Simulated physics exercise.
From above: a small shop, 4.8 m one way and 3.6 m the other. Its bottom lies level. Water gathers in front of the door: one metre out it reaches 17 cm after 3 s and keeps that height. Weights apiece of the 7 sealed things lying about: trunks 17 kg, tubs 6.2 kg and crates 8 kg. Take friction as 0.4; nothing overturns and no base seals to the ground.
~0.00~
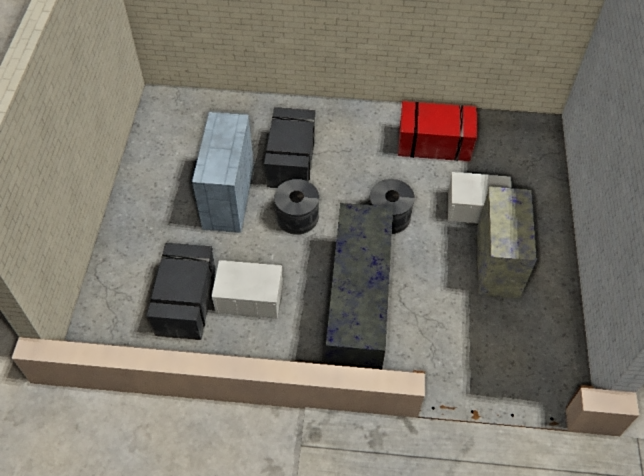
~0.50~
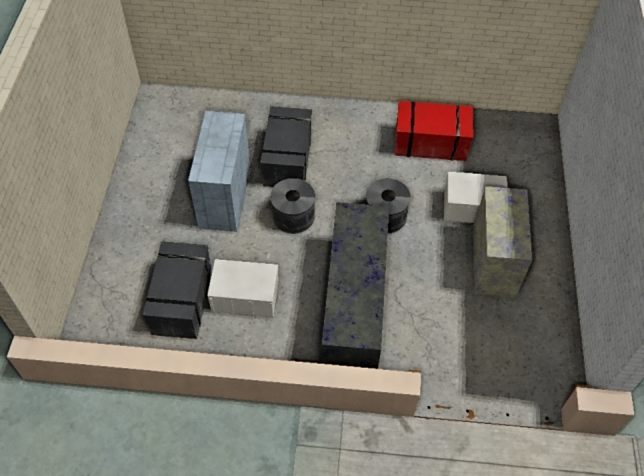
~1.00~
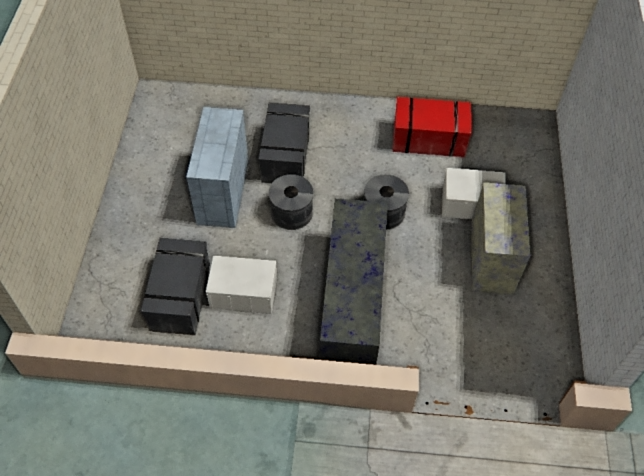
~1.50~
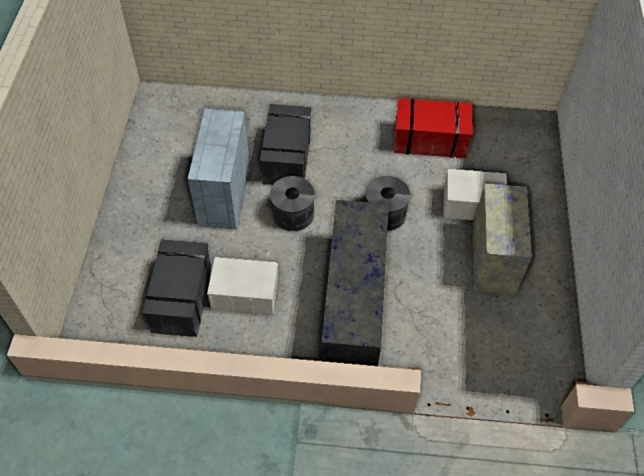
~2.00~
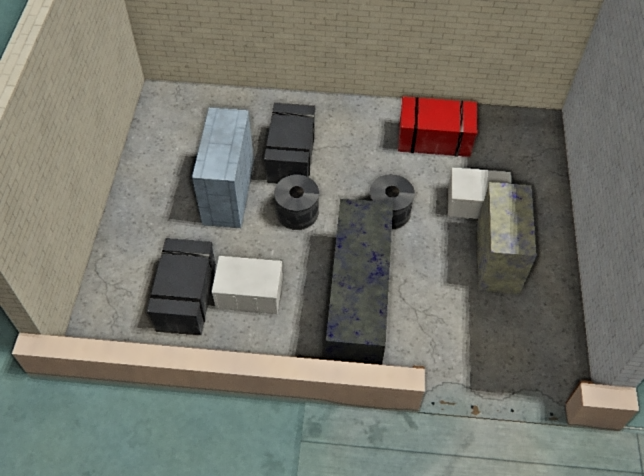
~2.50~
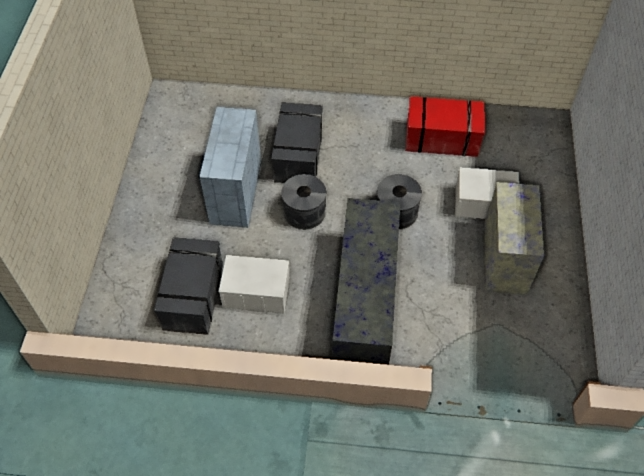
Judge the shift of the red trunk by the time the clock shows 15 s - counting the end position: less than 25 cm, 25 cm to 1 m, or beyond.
Red trunk gets carried off.
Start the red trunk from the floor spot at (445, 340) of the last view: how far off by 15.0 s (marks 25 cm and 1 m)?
It gets carried off.
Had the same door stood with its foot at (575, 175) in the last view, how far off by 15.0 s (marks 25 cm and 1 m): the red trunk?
In that case the red trunk travels far.
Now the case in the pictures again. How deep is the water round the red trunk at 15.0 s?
Roughly 9 cm.
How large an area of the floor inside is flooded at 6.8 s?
About 9.0 m2.
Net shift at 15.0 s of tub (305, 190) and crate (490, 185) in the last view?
In that order: 100 cm, 60 cm.
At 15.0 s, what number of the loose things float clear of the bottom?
At that moment 7.
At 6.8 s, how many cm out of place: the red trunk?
Roughly 40 cm by then.
After 3.5 s the red trunk is near (447, 114), 0.0 m from its start, aground; 0 afloat.
After 6.8 s the red trunk is near (441, 87), 0.4 m from its start, afloat; 2 afloat.
After 11.0 s the red trunk is near (177, 104), 2.9 m from its start, afloat; 4 afloat.
After 15.0 s the red trunk is near (168, 240), 3.2 m from its start, afloat; 7 afloat.
